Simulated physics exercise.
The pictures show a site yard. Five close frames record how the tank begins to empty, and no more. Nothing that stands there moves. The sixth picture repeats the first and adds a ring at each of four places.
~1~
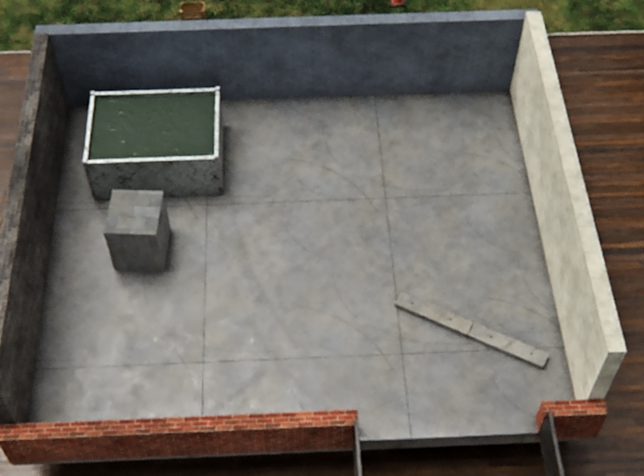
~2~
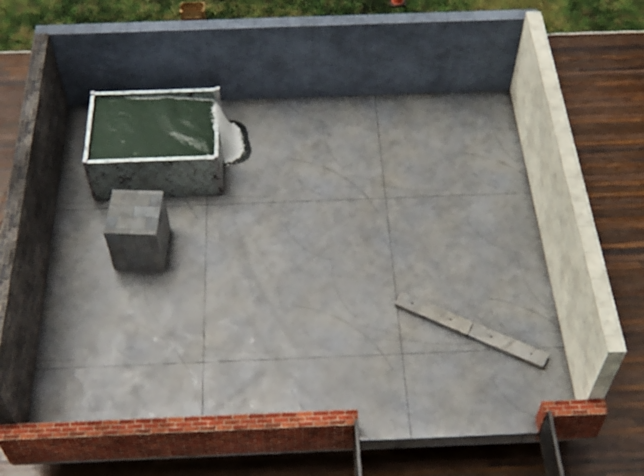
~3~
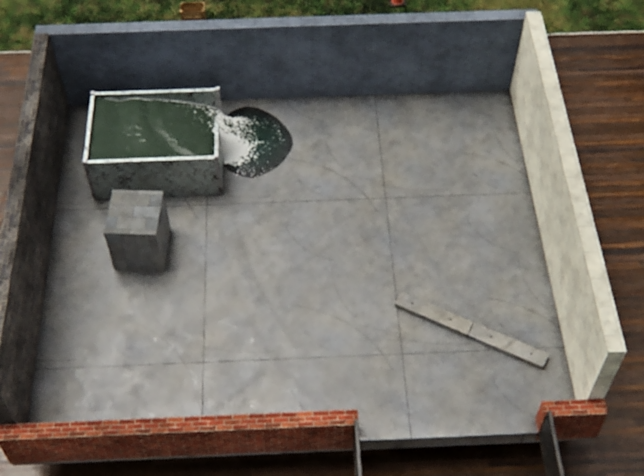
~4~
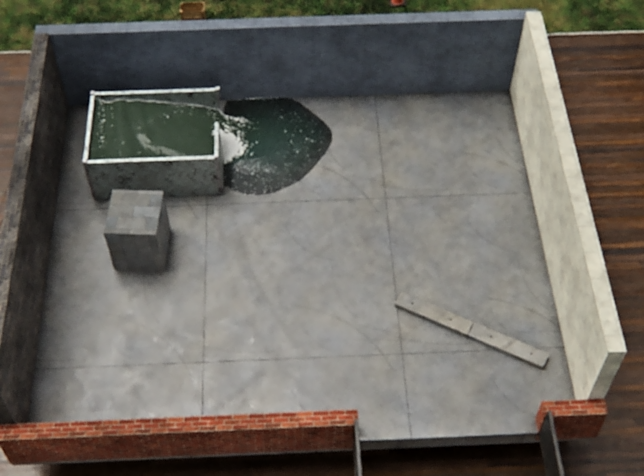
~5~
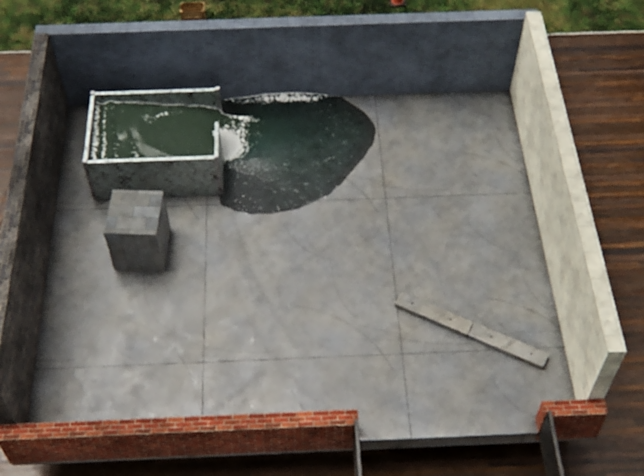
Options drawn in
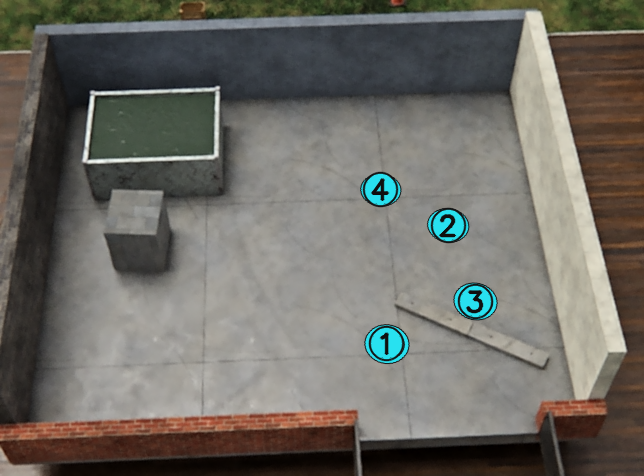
Green water pouring from the right side of a raised tank and spreading across the grey floor of a walled yard.
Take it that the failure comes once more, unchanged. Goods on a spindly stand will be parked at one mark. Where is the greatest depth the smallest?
Choose 1.
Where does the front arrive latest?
1.
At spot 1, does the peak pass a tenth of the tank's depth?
No, less.
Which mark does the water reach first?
Spot 4.
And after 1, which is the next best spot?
The answer is 4.
On the marked copy, 1 at (386, 343); 2 at (448, 225); 3 at (475, 301); 4 at (380, 189).
With 1, the water peaks at about 5 % of the depth that stood in the tank.
With 2, the water peaks at about 17 % of the depth that stood in the tank.
With 3, the water peaks at about 18 % of the depth that stood in the tank.
With 4, the water peaks at about 10 % of the depth that stood in the tank.
